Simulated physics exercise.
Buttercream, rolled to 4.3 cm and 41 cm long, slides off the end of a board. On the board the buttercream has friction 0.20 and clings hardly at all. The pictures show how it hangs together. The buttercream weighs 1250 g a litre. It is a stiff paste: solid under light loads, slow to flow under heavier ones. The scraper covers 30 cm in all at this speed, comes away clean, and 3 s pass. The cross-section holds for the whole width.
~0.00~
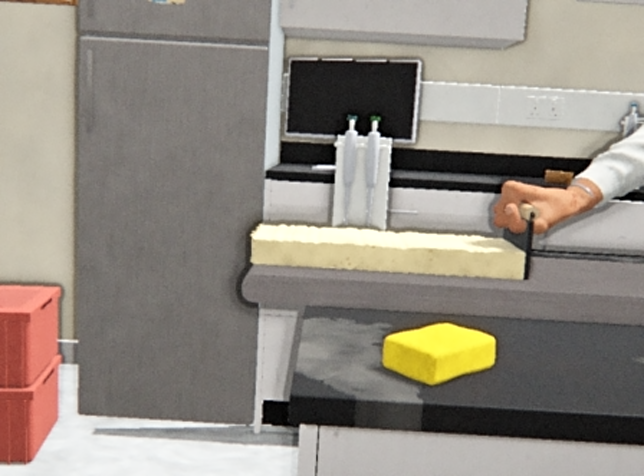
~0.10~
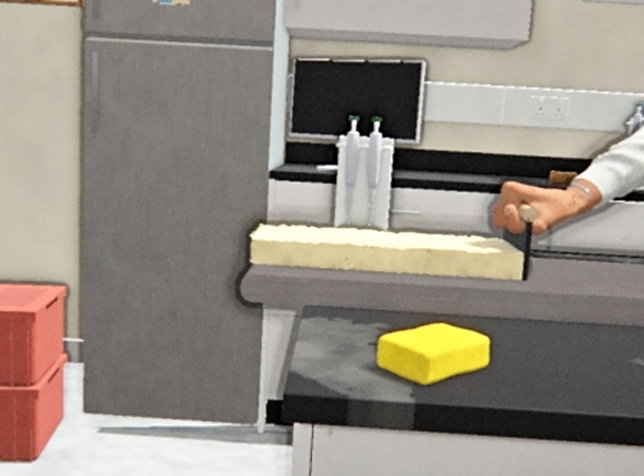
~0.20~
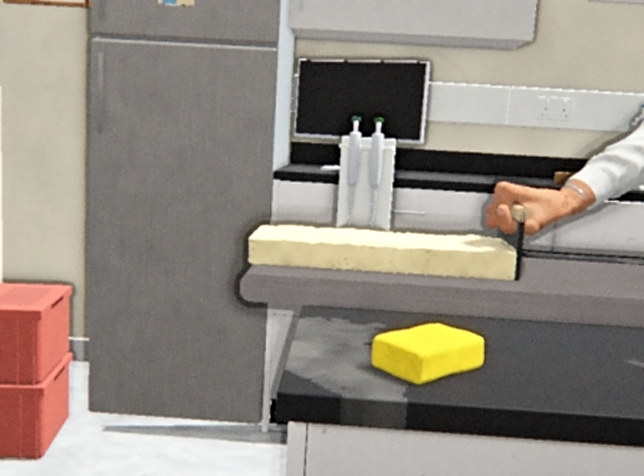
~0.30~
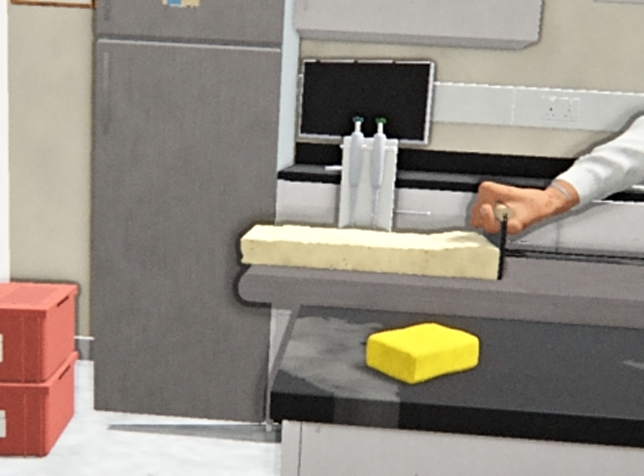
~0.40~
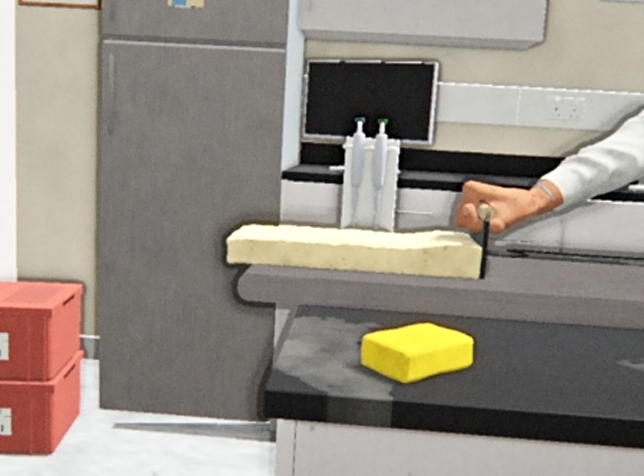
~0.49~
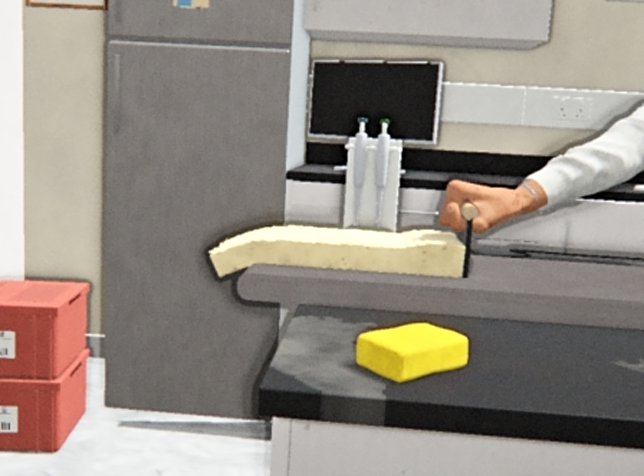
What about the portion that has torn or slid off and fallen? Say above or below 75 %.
Expect below 75 %.
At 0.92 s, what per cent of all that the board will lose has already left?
Some 60 per cent.
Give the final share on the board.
About 30 % on the board.
By 0.92 s, 60 % lies on the board and 24 % has fallen.
By 1.43 s, 30 % lies on the board and 47 % has fallen.
By 1.94 s, 28 % lies on the board and 67 % has fallen.
By 2.44 s, 28 % lies on the board and 67 % has fallen.
By 4.44 s, at the end, 28 % lies on the board and 67 % has fallen.
